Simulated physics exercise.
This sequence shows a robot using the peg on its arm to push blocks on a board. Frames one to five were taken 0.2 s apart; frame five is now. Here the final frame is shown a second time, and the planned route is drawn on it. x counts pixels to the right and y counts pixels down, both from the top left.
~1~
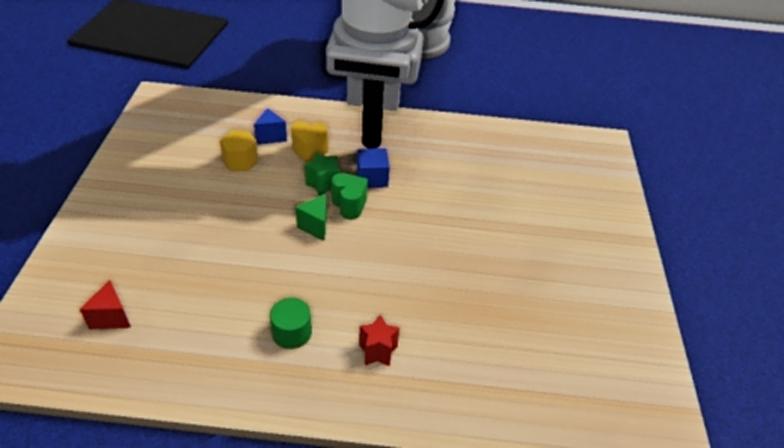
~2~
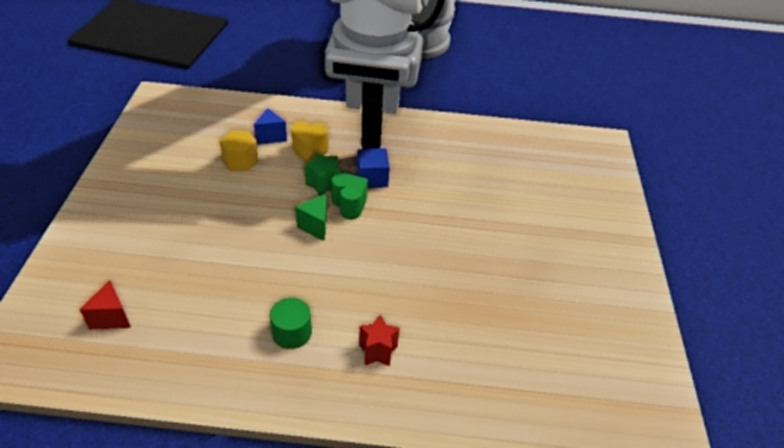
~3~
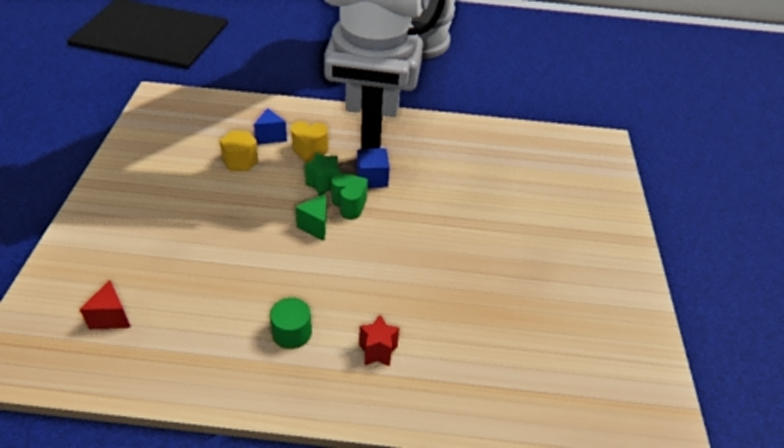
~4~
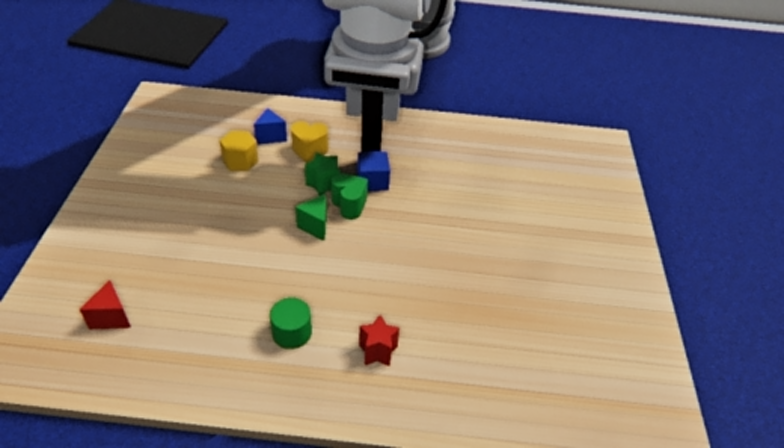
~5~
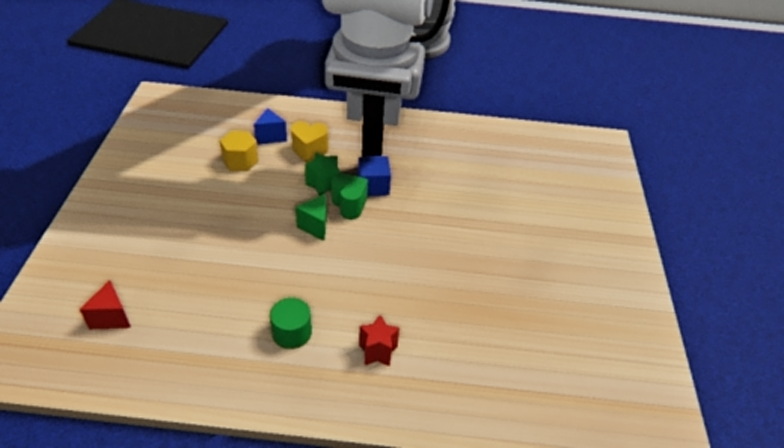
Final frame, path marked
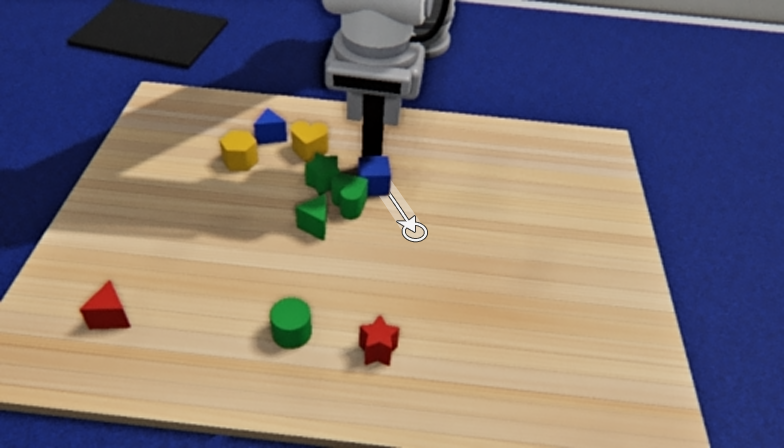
On a light wooden board over a blue surface, a robot arm holds its dark peg behind a blue block, beside a cluster of green blocks. The peg stays nearly still at first, then nudges the blue block slightly toward the viewer, while the red blocks stay put.
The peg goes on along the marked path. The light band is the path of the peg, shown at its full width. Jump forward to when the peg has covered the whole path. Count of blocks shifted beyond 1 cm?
I'd say two blocks get moved.
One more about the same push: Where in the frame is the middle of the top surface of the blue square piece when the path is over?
My estimate: (383, 206).
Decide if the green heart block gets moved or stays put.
It ends up somewhere else.
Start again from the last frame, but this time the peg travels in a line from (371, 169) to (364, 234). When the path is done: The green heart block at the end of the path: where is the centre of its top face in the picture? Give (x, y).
So, by the moment the path ends, you'll find the top centre of the green heart block at (338, 200).
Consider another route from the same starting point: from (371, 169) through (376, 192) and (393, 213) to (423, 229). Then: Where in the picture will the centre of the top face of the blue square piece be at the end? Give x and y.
At pixel (393, 216).
The line goes in a line from (371, 169) to (415, 232).
The first path, step by step. One third of the way, peg (386, 179); green heart block (344, 192), turned 40° clockwise; blue square piece (382, 186), turned 30° clockwise.
Two thirds of the way, peg (401, 200); green heart block (343, 194), turned 55° clockwise; blue square piece (384, 204), turned 60° clockwise.
At the end, peg (416, 222); green star unmoved; green heart block (343, 194), turned 55° clockwise; blue square piece (383, 206), turned 70° clockwise.
